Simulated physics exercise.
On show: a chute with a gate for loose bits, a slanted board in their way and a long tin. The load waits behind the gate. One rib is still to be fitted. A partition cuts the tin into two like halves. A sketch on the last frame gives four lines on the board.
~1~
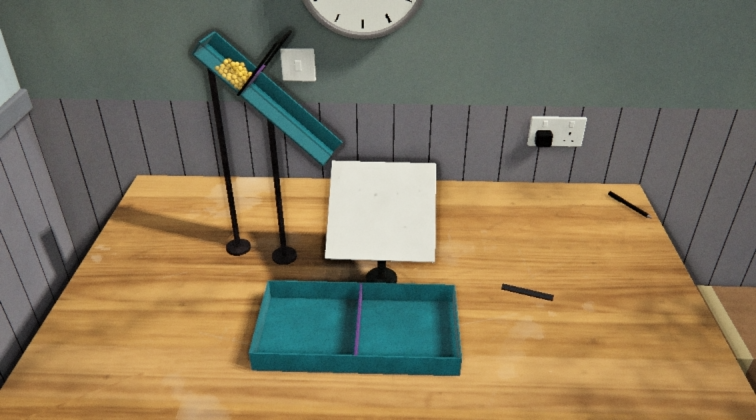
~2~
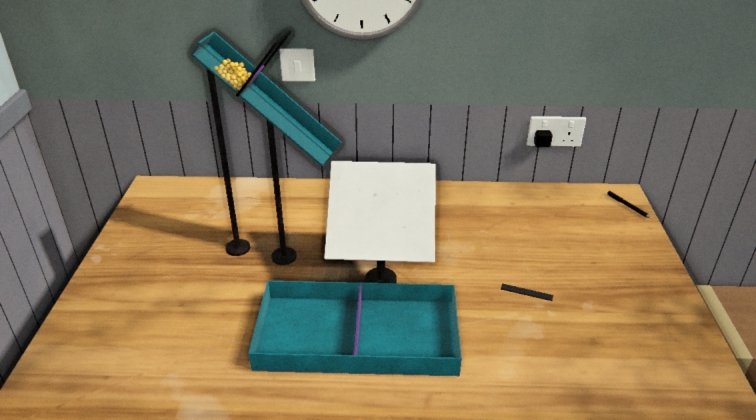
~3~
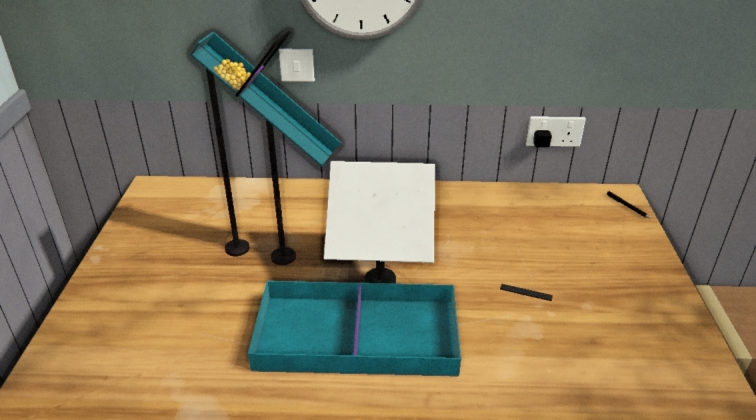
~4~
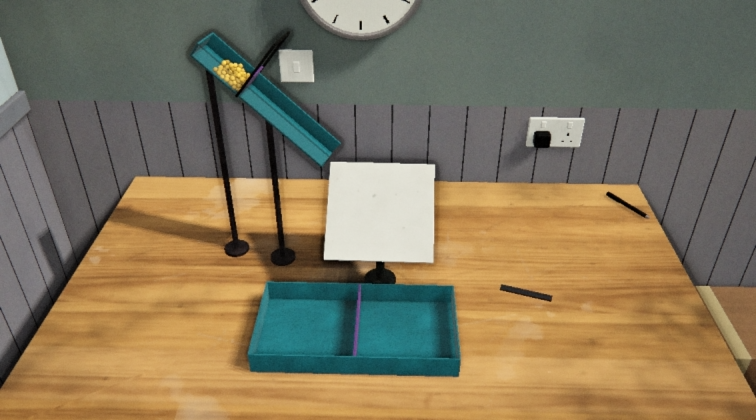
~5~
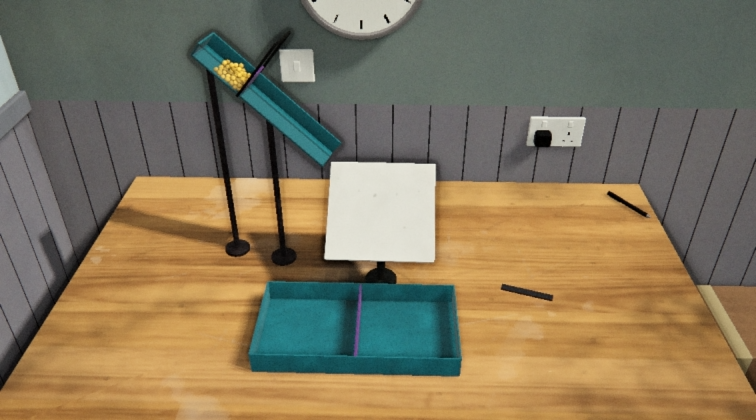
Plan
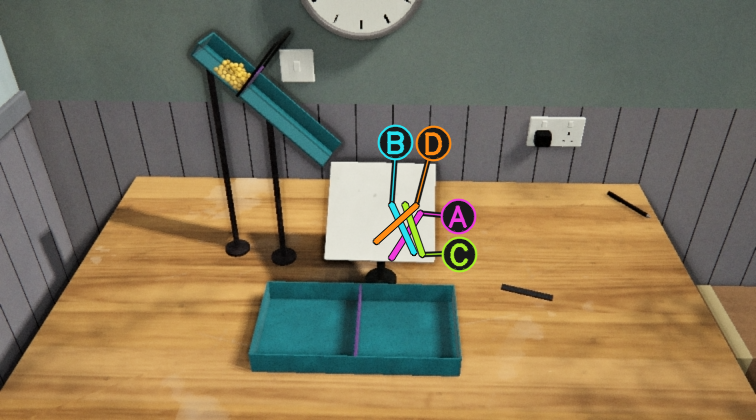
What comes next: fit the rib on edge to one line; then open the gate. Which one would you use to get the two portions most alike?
Use line D.
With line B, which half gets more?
More lands on the right.
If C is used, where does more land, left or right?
The right half.
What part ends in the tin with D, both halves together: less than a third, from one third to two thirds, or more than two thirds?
Line D gives more than two thirds.
On the marked copy, line A from (420, 213) to (391, 257); line B from (391, 204) to (414, 252); line C from (405, 204) to (422, 254); line D from (416, 205) to (376, 241).
With A, of what is caught, a stray few in the left half, nearly all in the right.
With B, of what is caught, none in the left half, all in the right.
With C, of what is caught, none in the left half, all in the right.
With D, of what is caught, about half in the left half, about half in the right.
